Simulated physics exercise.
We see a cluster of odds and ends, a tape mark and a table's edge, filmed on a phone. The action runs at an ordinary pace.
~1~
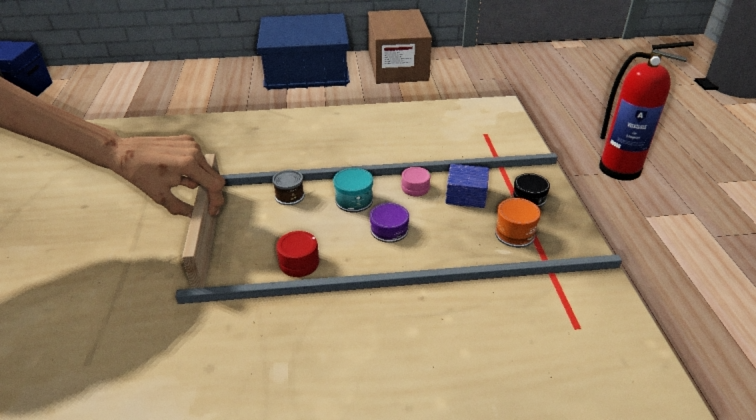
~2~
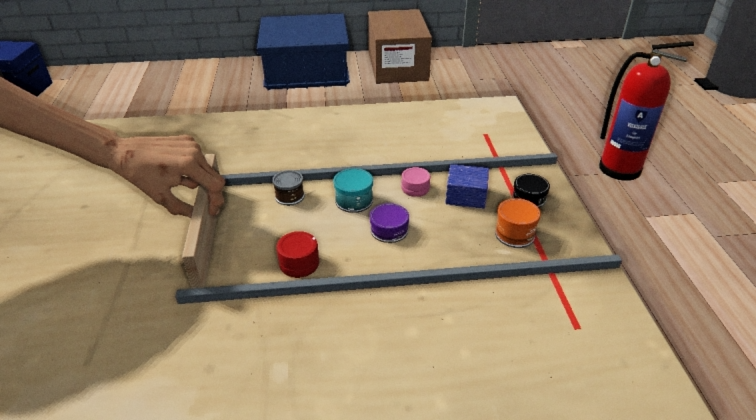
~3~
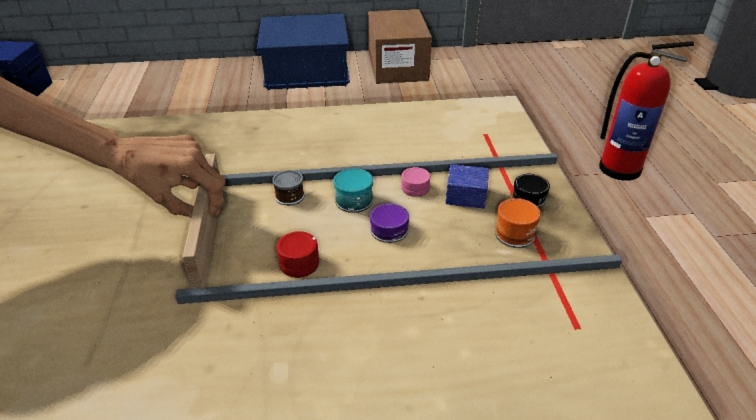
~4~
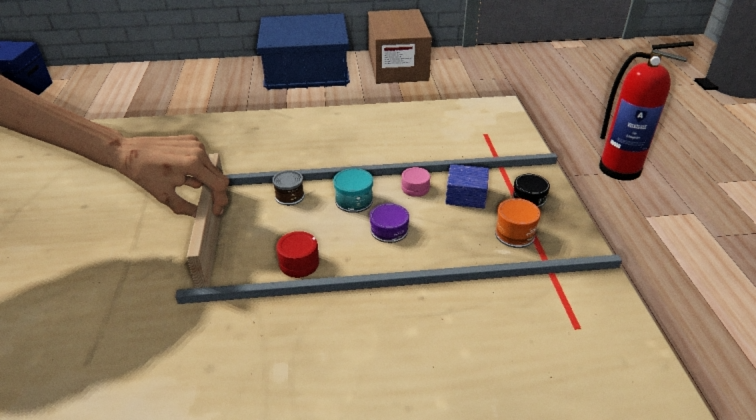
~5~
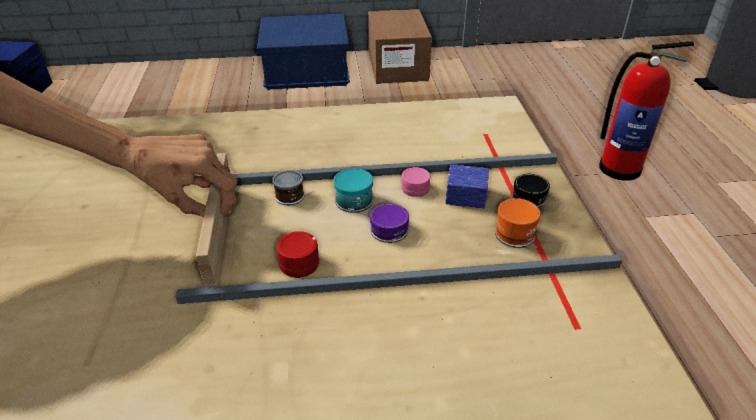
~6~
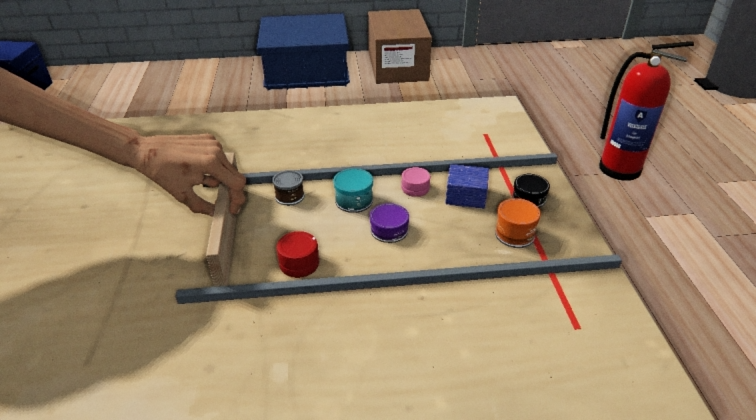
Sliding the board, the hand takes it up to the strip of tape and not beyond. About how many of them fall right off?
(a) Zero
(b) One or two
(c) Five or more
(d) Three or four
The answer is b.
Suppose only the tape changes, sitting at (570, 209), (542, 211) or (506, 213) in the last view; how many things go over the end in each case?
Tallies in the order asked: 5, 3, 1.
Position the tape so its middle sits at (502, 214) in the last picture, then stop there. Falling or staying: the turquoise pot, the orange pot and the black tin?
In that case the turquoise pot does not drop, the orange pot does not drop, the black tin tips off.
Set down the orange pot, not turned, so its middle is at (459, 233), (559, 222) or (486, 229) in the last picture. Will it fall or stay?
Result for the orange pot, in order - saved; saved; saved.
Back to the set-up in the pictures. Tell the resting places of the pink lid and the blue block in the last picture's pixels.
Going in order, first (545, 167) and next (569, 180).
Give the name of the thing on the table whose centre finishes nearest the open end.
The blue block finishes closest.
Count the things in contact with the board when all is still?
4 of them.
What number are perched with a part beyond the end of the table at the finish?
It totals 2.
Soon after, none off yet; black tin at rest near (531, 191); orange pot at rest near (517, 223); blue block at rest near (467, 186).
In the end, the number that fall off is one or two; gone, black tin.
